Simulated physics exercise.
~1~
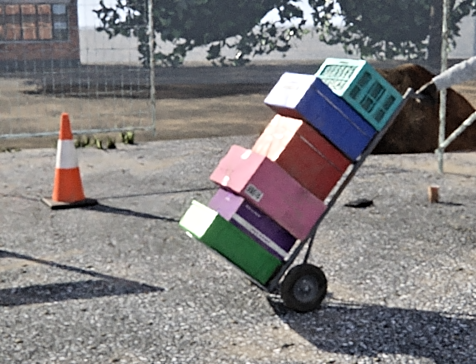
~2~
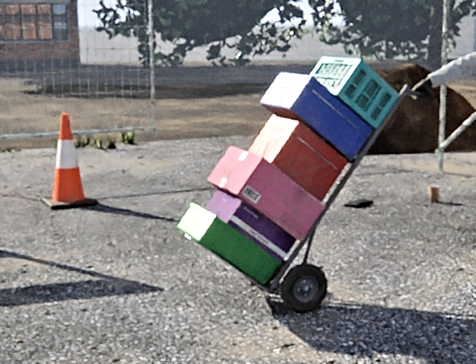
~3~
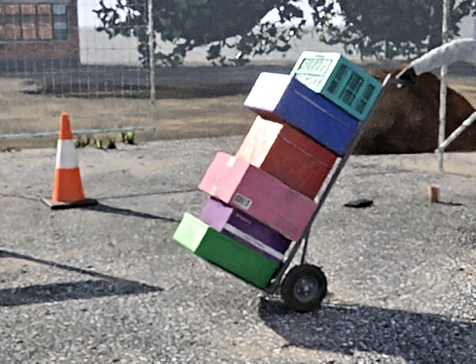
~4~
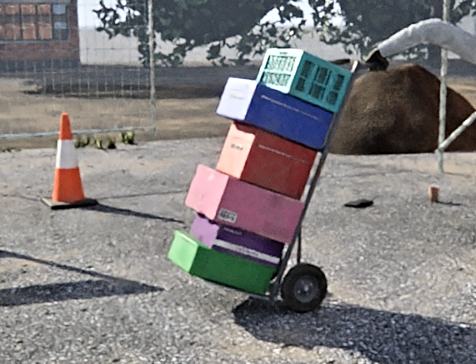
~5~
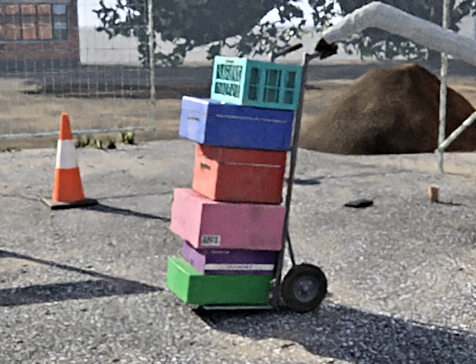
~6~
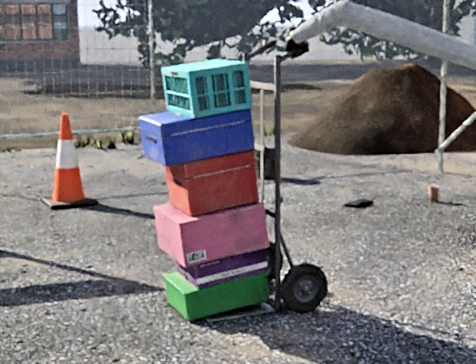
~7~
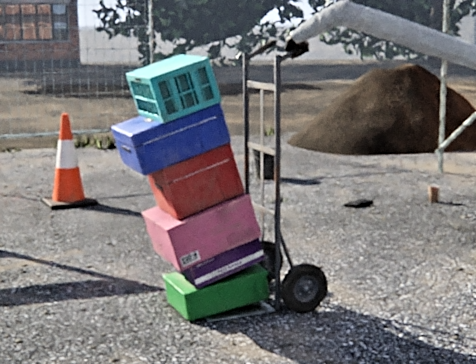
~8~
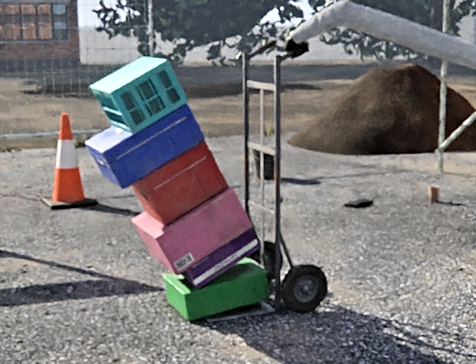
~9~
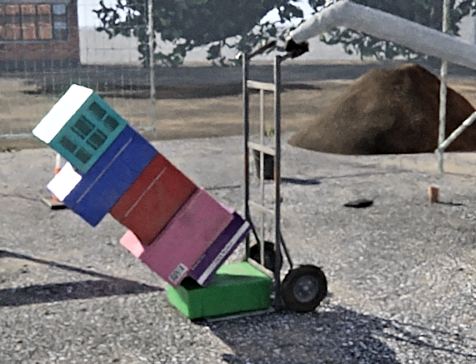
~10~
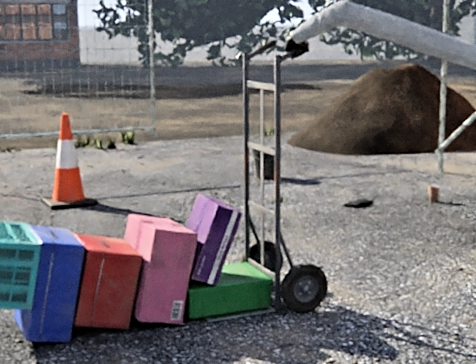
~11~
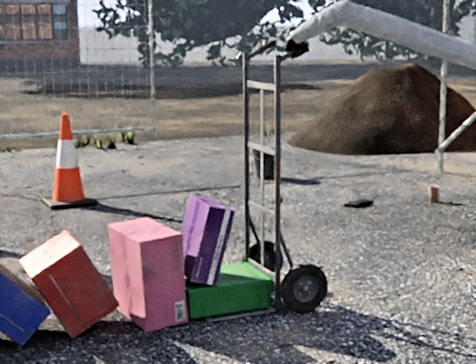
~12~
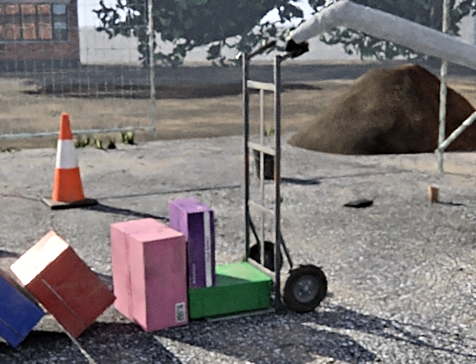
We see a tilted hand truck stacked with colourful boxes swing upright to the left, and the stack above the green tote leans and topples leftward. The turquoise crate leaves view, the blue, red and pink boxes lie on the ground, and the purple box stands on end against the tote.
